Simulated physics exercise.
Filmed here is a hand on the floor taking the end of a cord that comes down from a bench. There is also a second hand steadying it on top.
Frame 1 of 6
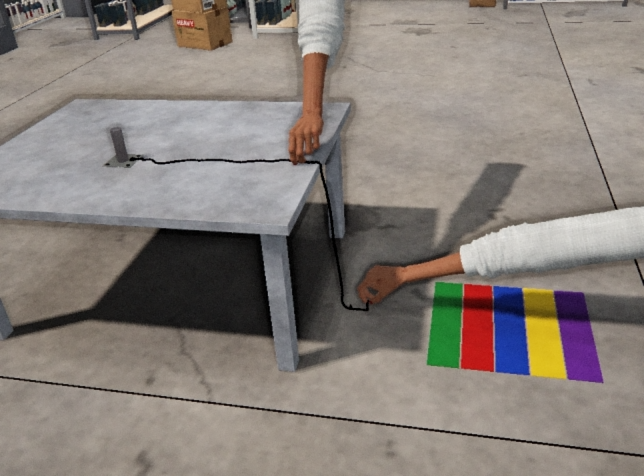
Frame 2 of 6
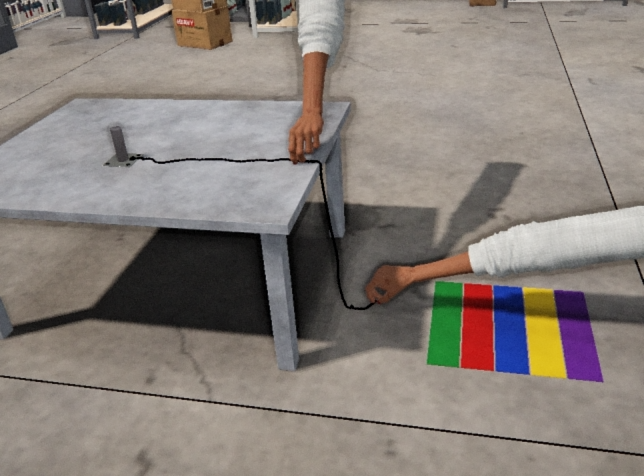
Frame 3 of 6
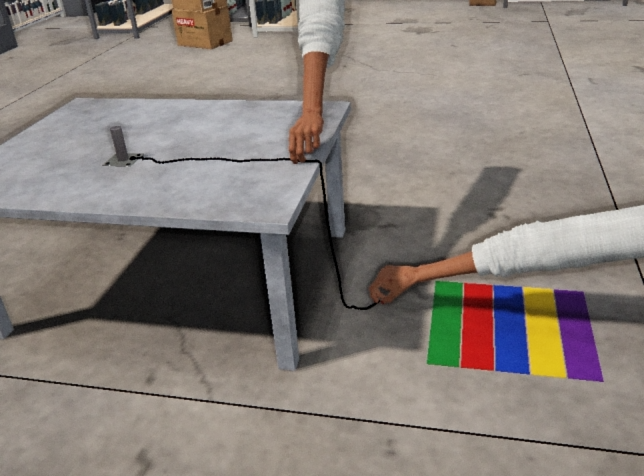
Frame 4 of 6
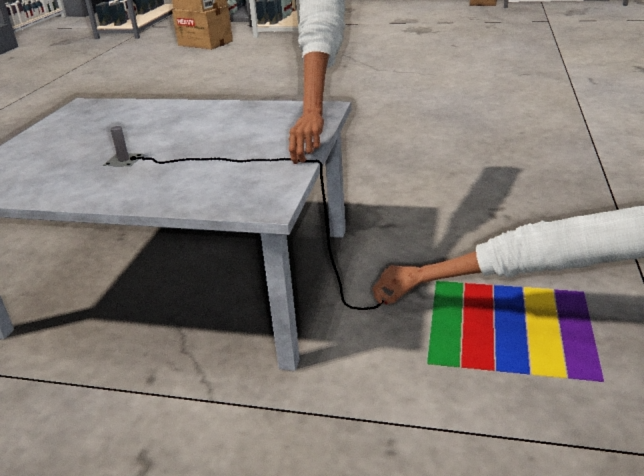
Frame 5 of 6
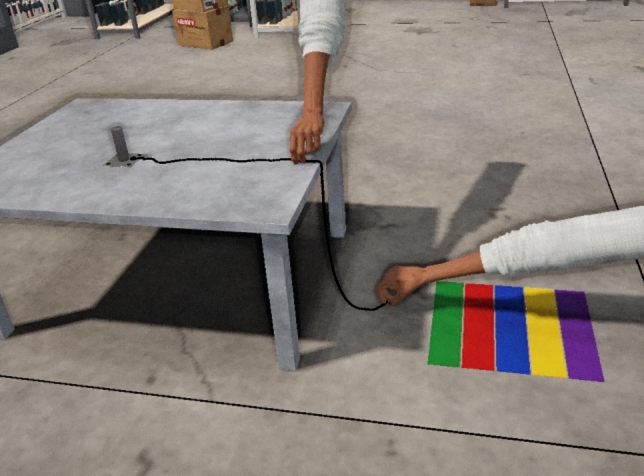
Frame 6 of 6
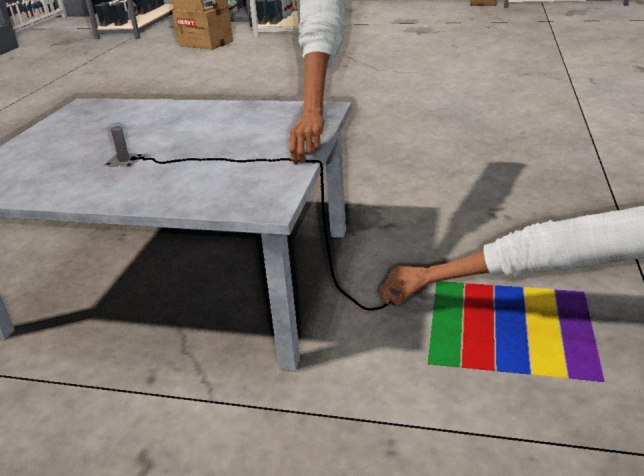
A hand near the floor draws the black cord's end slightly right toward the coloured stripes.
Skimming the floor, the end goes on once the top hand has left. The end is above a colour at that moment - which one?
The red one.
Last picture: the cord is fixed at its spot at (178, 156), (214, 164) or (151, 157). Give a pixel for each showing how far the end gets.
Pixel places, try by try: (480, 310), (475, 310), (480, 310).
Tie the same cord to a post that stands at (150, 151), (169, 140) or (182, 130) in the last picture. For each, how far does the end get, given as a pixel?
The first try gives (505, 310), the second (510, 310) and the third (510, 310).
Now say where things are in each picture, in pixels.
In the first picture, end (368, 301); green (444, 349); red (477, 352); blue (512, 356); yellow (546, 359); purple (582, 362).
In the second picture, end (376, 301); cord through (154, 160) (213, 159) (280, 160) (323, 187) (335, 244) (342, 295).
In the third picture, end (380, 301).
In the fourth picture, end (383, 301); cord through (154, 160) (213, 159) (280, 160) (323, 187) (329, 244) (342, 294).
In the fifth picture, end (387, 301).
In the sixth picture, end (390, 302); cord through (154, 160) (213, 159) (280, 160) (322, 187) (328, 244) (344, 293).
A little later, end near (433, 305); over green.
Next, end near (465, 308); over red.
When it is tight, end near (483, 309); over red. The red one.
